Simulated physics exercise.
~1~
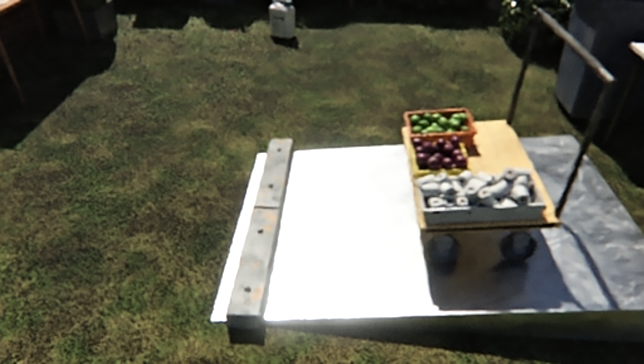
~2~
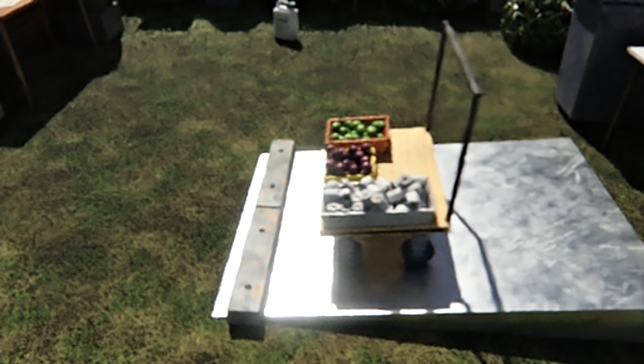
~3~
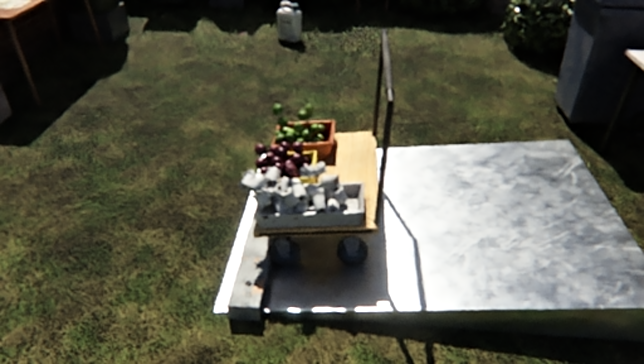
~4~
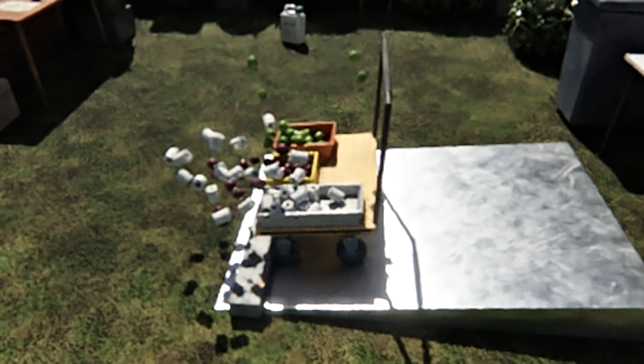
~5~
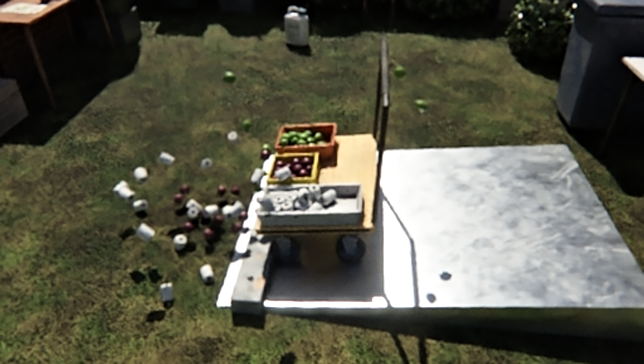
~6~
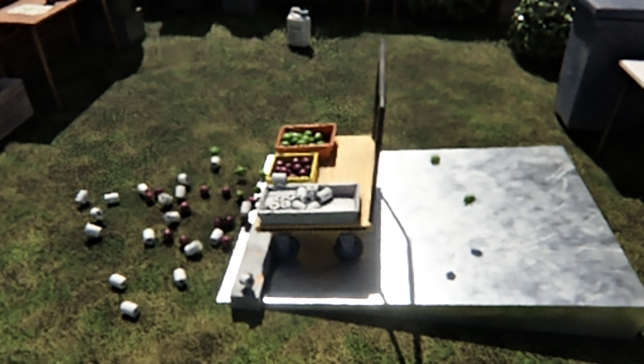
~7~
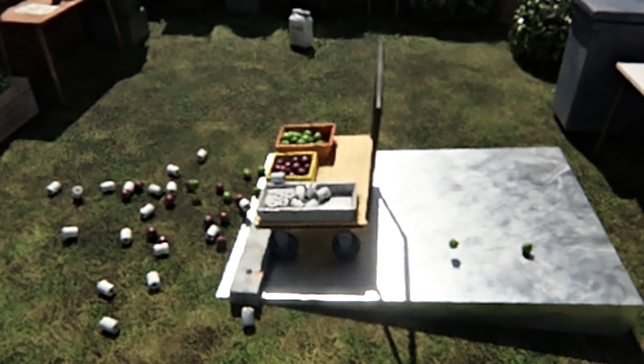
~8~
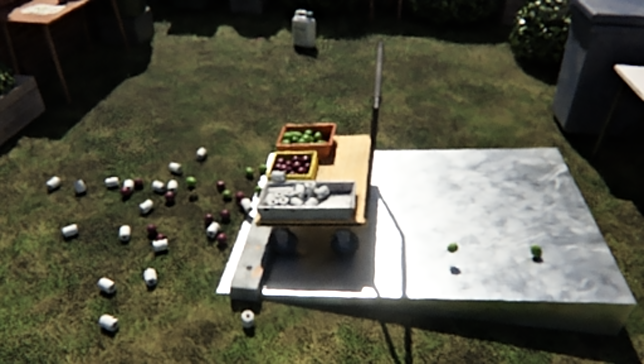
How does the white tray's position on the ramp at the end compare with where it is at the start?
At the start the white tray is over the middle of the ramp, well to the right of the low step. By the end it is farther left, right beside the step at the ramp's left edge, still on the trolley.
A trolley carrying white, yellow and orange trays rolls left down a pale ramp and stops against a low step, throwing white rolls, red onions and some limes out; most scatter on the grass, two limes rest on the ramp, and the trays stay aboard, partly filled.
